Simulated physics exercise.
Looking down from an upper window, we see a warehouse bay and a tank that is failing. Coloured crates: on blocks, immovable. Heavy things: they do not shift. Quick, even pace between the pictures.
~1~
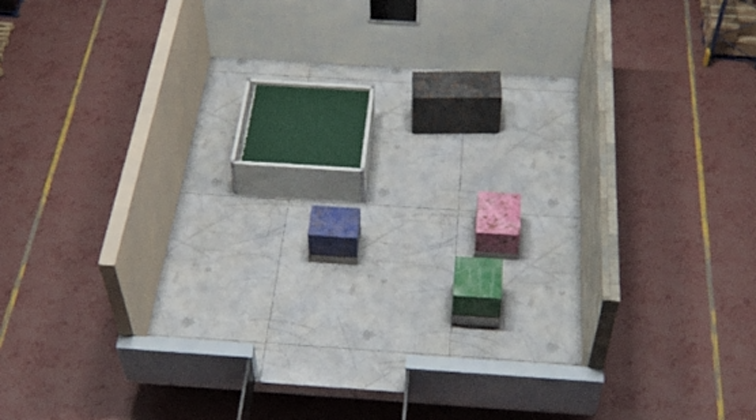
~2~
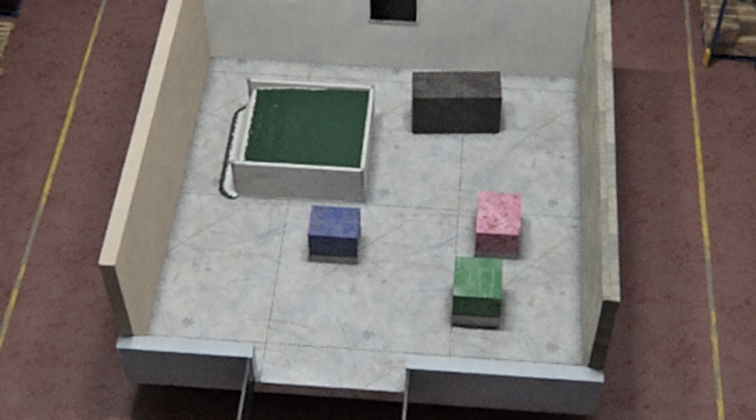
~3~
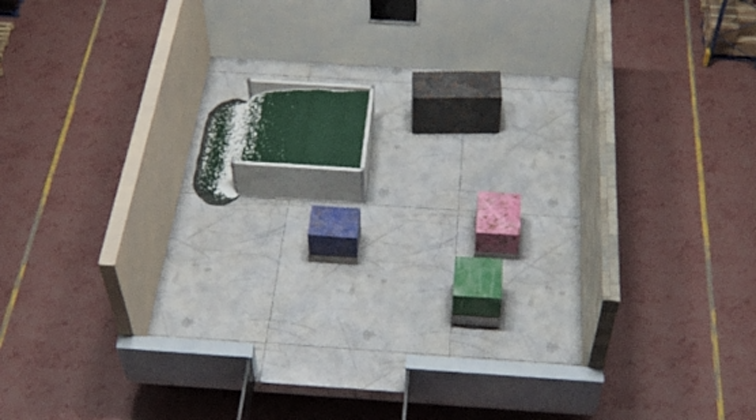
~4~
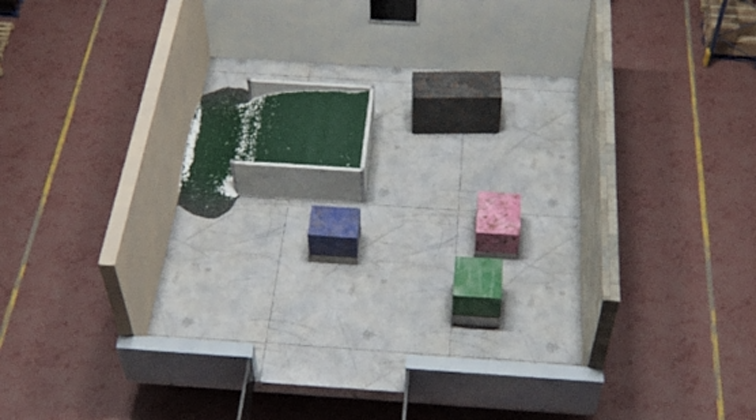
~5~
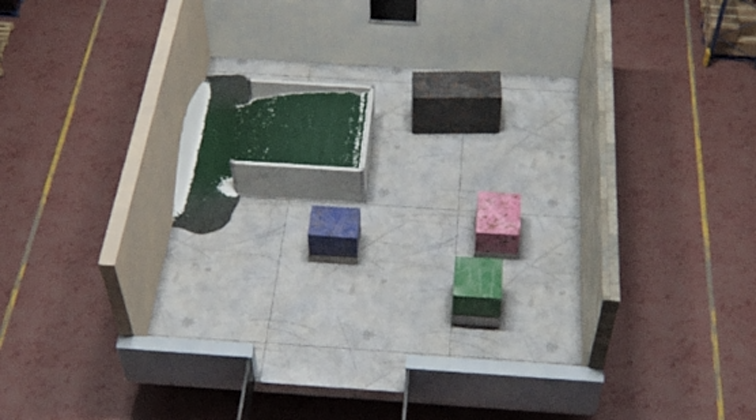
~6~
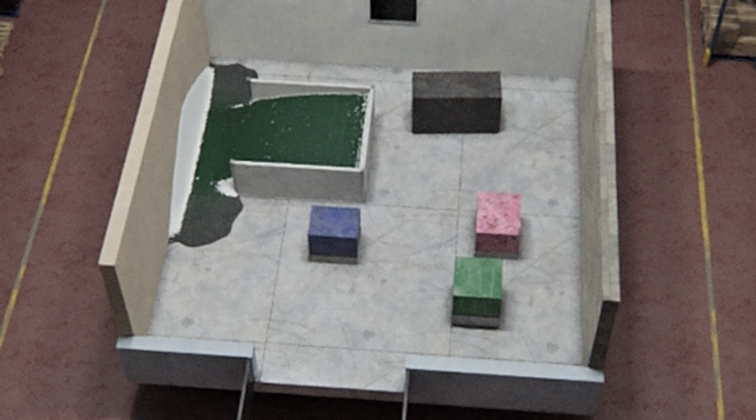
Green water pours from the tank's open left side and spreads along the bay wall.
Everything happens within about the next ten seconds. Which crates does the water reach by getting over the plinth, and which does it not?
One by one: I expect the green crate to stay untouched; I expect the pink crate to stay untouched; I expect the blue crate to stay untouched.
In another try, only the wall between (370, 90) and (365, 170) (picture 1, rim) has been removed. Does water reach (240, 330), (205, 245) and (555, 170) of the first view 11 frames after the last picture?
Spared, then spared, then sodden.
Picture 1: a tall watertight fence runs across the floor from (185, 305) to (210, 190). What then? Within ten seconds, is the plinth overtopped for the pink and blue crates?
The pink crate is not reached and the blue crate is not reached.
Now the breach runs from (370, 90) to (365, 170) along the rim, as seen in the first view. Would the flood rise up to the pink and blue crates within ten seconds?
Note - pink goes wet, blue remains untouched.
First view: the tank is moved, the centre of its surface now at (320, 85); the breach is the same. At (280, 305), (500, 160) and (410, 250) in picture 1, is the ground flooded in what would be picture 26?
Results in order - swamped, left untouched, left untouched.
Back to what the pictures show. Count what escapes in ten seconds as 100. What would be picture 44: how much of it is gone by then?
Around 70 percent.
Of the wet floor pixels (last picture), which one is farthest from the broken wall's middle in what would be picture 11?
I reckon the front has reached (149, 332) by then.
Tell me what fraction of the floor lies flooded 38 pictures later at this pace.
Share estimate: About 85 per cent.
A moment on, water covers 15 % of the floor; the green crate not reached, the pink crate not reached, the blue crate not reached.
Next, water covers 35 % of the floor; the green crate not reached, the pink crate not reached, the blue crate not reached.
Then, water covers 55 % of the floor; the green crate not reached, the pink crate not reached, the blue crate water round its plinth.
Later, water covers 85 % of the floor; the green crate water round its plinth, the pink crate water round its plinth, the blue crate water round its plinth.
In the end, water covers 100 % of the floor; the green crate stayed above the water, the pink crate stayed above the water, the blue crate stayed above the water.
